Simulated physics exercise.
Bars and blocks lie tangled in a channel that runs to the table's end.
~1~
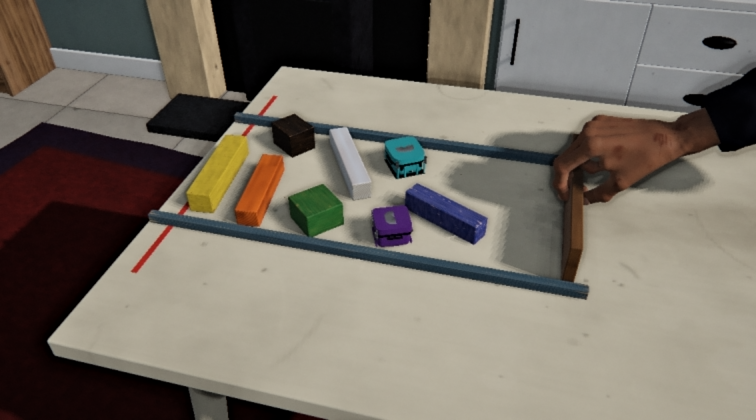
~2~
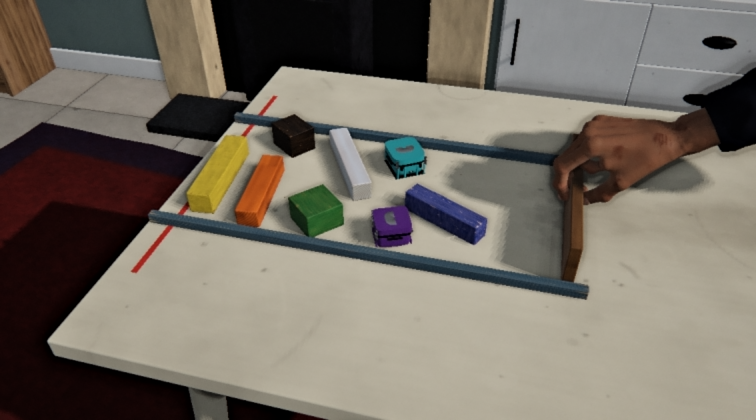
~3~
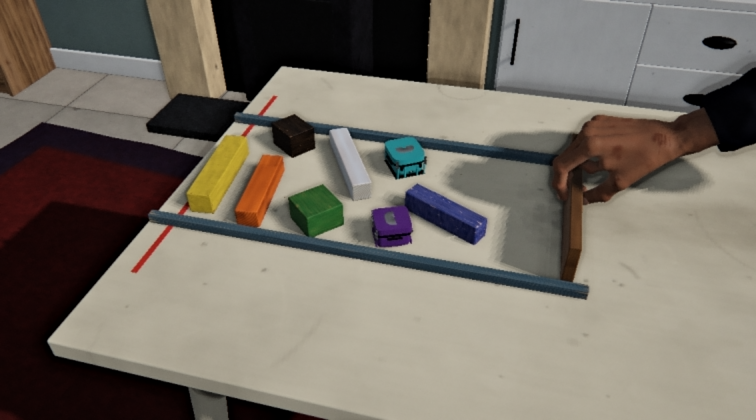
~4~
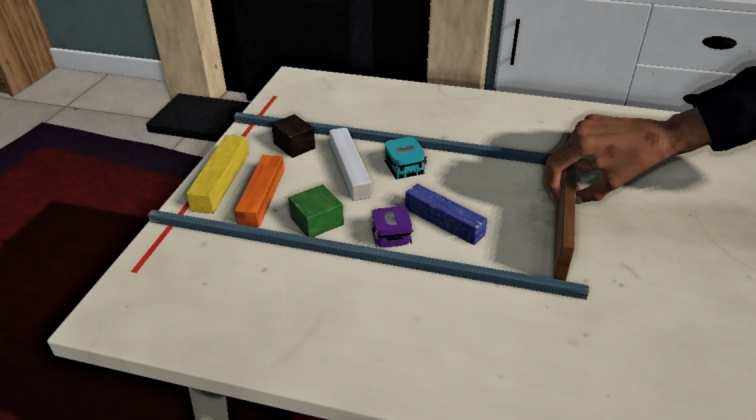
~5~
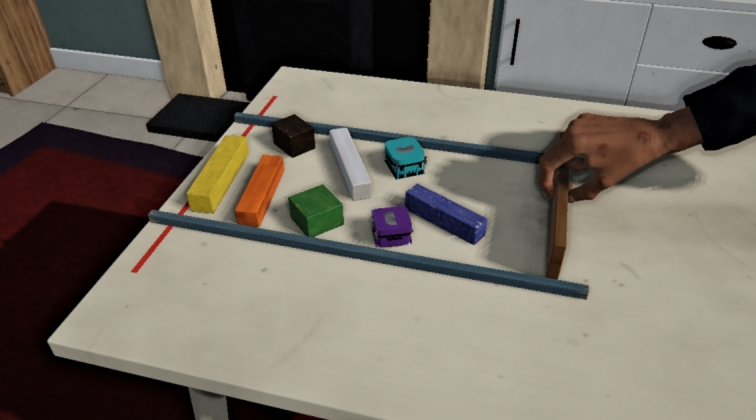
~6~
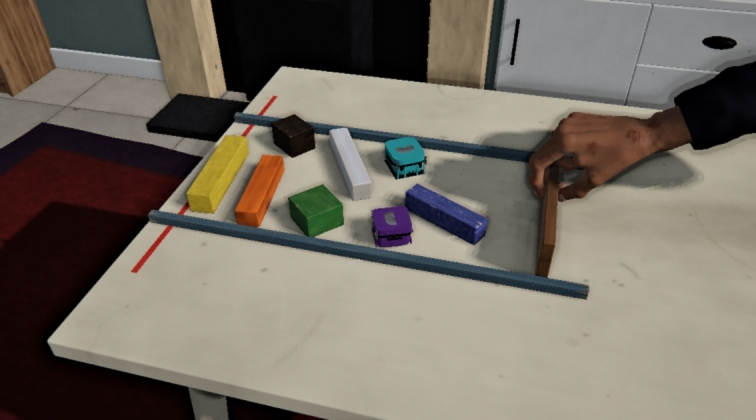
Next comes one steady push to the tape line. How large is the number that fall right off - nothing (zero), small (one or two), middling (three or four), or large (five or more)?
Large - five or more.
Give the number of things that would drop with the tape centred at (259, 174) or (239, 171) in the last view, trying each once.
Tallies: 3, 3.
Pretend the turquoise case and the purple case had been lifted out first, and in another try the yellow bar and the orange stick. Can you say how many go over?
Tally of falls: 4 for the first try, 3 for the second.
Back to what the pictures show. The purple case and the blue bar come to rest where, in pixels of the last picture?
Near (168, 199) and (203, 165).
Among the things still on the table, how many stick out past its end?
That comes to 2 of them.
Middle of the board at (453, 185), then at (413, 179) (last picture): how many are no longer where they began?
That makes 1 at the first spot and 3 at the second.
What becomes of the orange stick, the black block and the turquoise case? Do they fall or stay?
The orange stick goes over, the black block comes down, the turquoise case does not fall.
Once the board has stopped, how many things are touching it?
3.
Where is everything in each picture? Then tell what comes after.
In the first frame, yellow bar (220, 172); black block (293, 135); orange stick (261, 189); board (573, 203); tape (218, 168).
In the second frame, black block (294, 136); board (573, 203).
In the third frame, orange stick (261, 189); green block (316, 211).
In the fourth frame, yellow bar (220, 172); blue bar (445, 213).
In the fifth frame, black block (294, 136); purple case (392, 228).
In the sixth frame, yellow bar (220, 172); black block (294, 136); orange stick (261, 189); board (549, 199); tape (218, 168).
Early on, none off yet; yellow bar at rest near (220, 172); black block at rest near (294, 136); orange stick at rest near (261, 189).
Finally, the number that fall off is five or more; lost, white stick, green block, orange stick, black block and yellow bar.
